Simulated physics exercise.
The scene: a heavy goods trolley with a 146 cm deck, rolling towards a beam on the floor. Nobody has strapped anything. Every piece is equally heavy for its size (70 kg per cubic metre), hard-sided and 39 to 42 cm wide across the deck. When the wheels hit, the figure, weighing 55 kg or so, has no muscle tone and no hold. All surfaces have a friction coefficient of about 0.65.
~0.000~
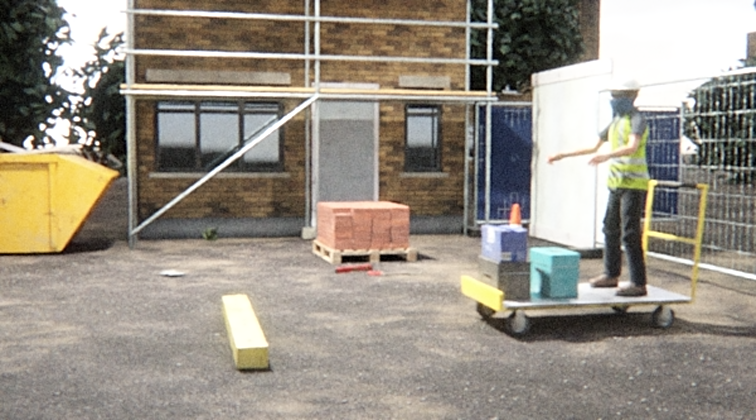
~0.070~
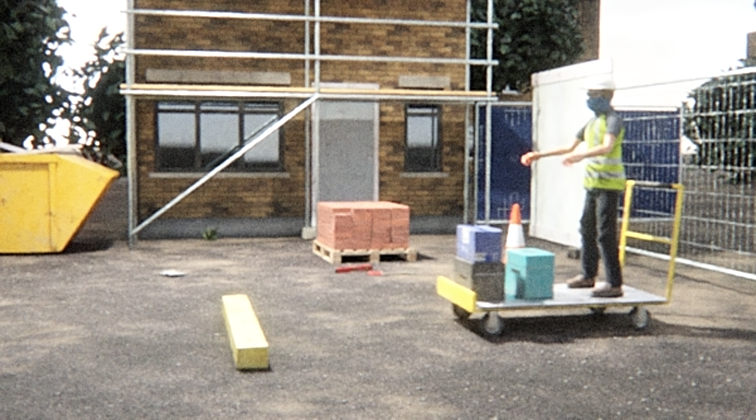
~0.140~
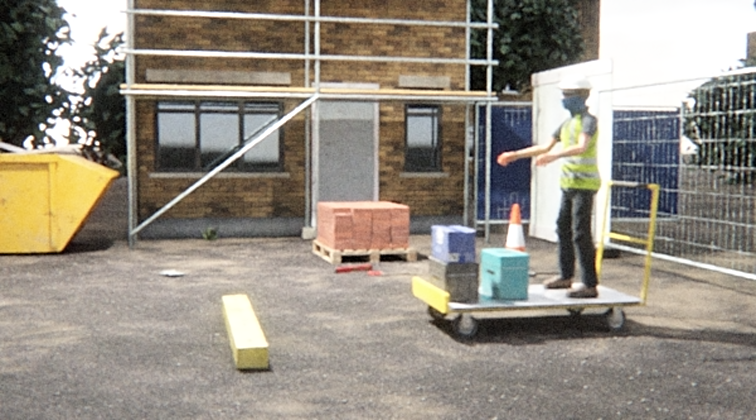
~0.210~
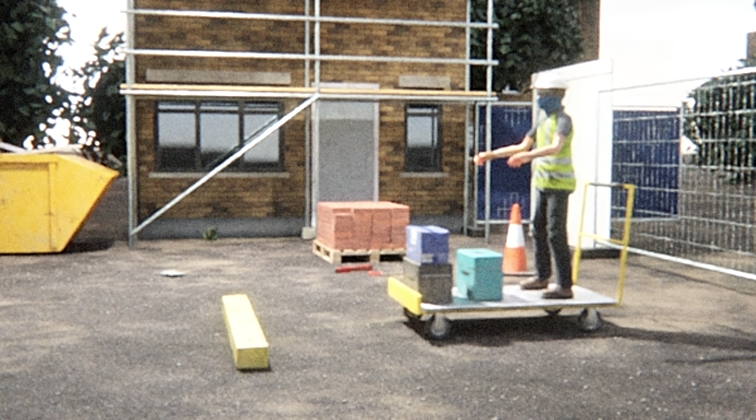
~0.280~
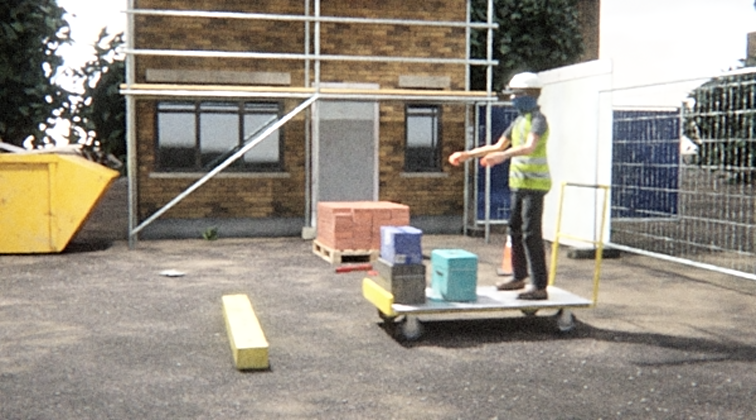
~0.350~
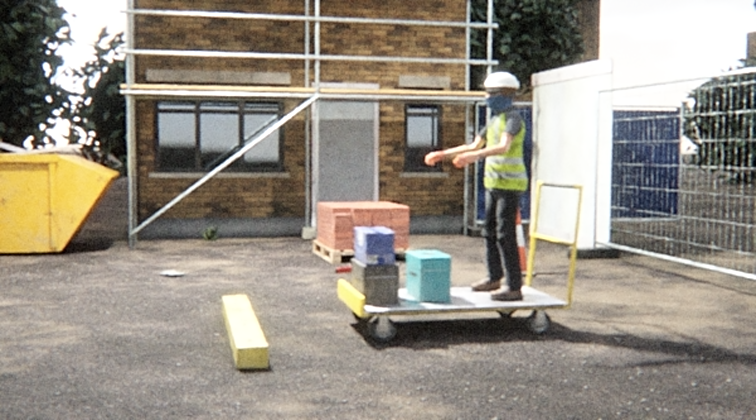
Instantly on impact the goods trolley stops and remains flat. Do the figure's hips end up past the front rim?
Yes.
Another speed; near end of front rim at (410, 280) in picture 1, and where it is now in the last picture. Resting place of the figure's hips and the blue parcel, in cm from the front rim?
Rest points: Hips at 60 cm behind, blue at 30 cm past.
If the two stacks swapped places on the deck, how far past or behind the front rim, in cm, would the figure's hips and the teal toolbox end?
I'd say the hips settle 20 past while teal goes 90 past.
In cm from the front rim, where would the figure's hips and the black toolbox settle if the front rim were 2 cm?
Result: Hips 0 cm past rim; black 30 cm past rim.
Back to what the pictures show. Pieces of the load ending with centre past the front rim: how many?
All told, the number is 1.
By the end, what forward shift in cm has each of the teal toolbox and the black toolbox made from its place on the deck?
Ahead by: Teal 15, black 5 (cm).
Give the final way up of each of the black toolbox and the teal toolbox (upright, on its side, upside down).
At rest: Black on its side, teal upright.
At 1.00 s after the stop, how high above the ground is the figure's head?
At that moment it's around 20 cm off the ground.
After 0.62 s the deck stops.
After 1.17 s the figure's hips are 29 cm behind the rim, near (285, 242) in the last picture's view.
After 1.62 s the figure's hips are 11 cm past the rim, near (226, 259) in the last picture's view.
At rest, 3.6 s, past the rim, blue parcel and the figure's hips; behind it, teal toolbox and black toolbox.
